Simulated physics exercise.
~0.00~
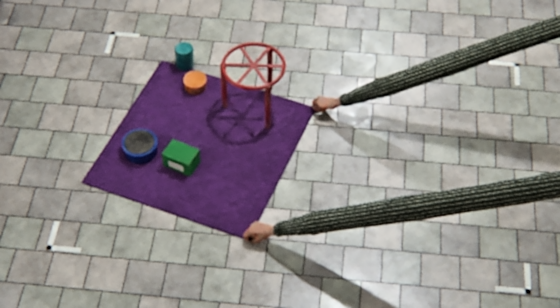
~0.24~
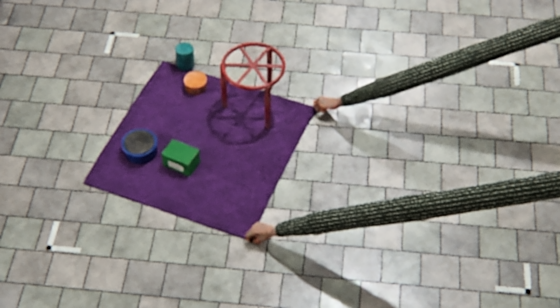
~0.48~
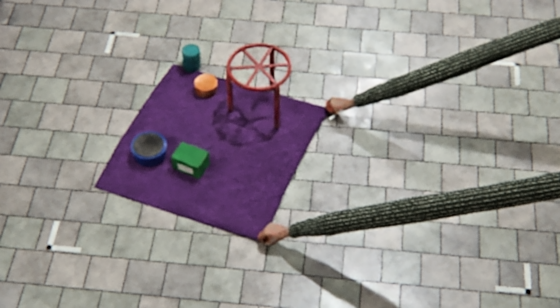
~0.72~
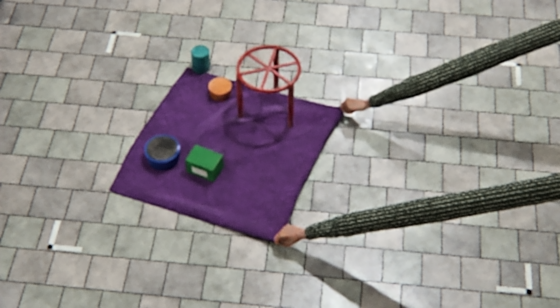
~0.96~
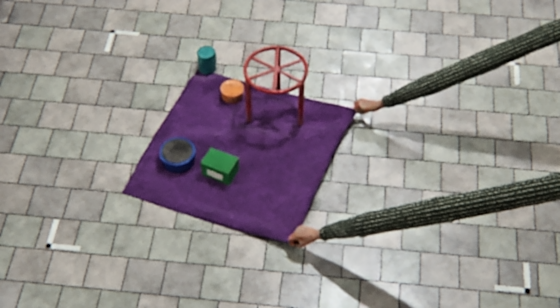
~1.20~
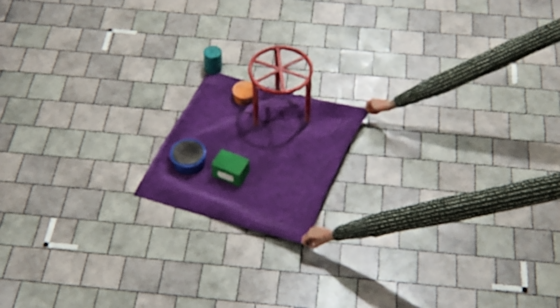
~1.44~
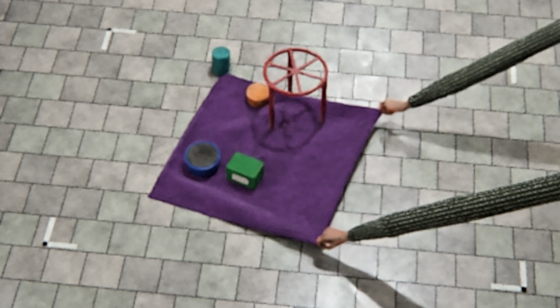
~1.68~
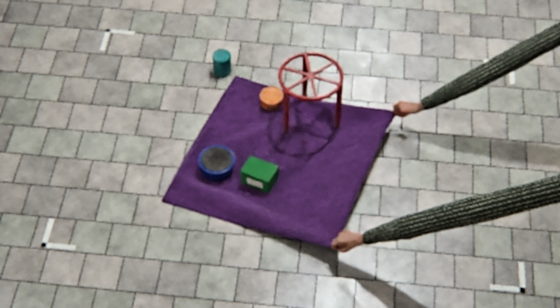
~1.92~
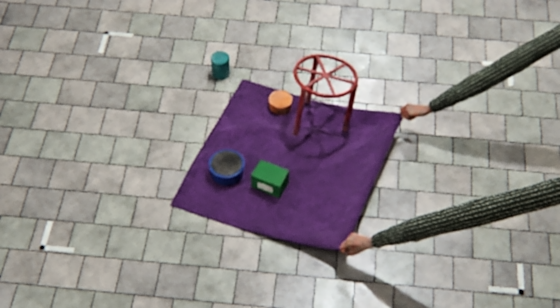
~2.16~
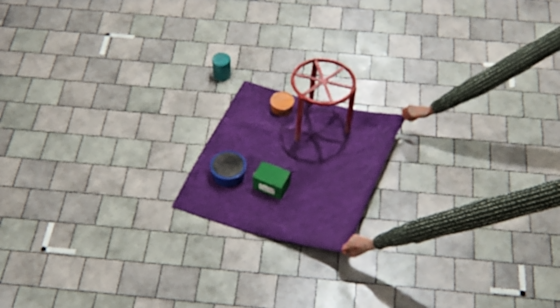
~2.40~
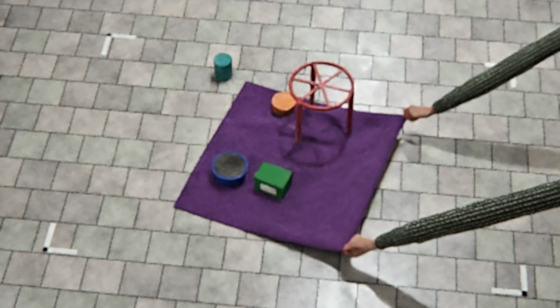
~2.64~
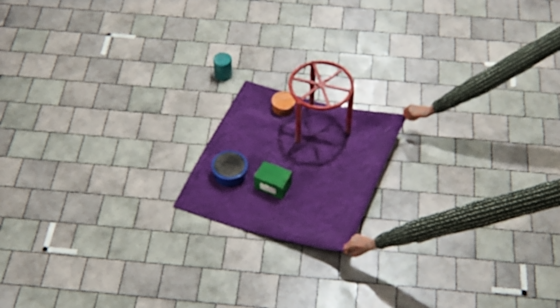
Two hands in dark knitted sleeves pulled a purple mat to the right across a paved floor, carrying along a red stool, orange bin, green box and blue pot, while the teal tub slipped off the back corner and ended up on the bare floor.
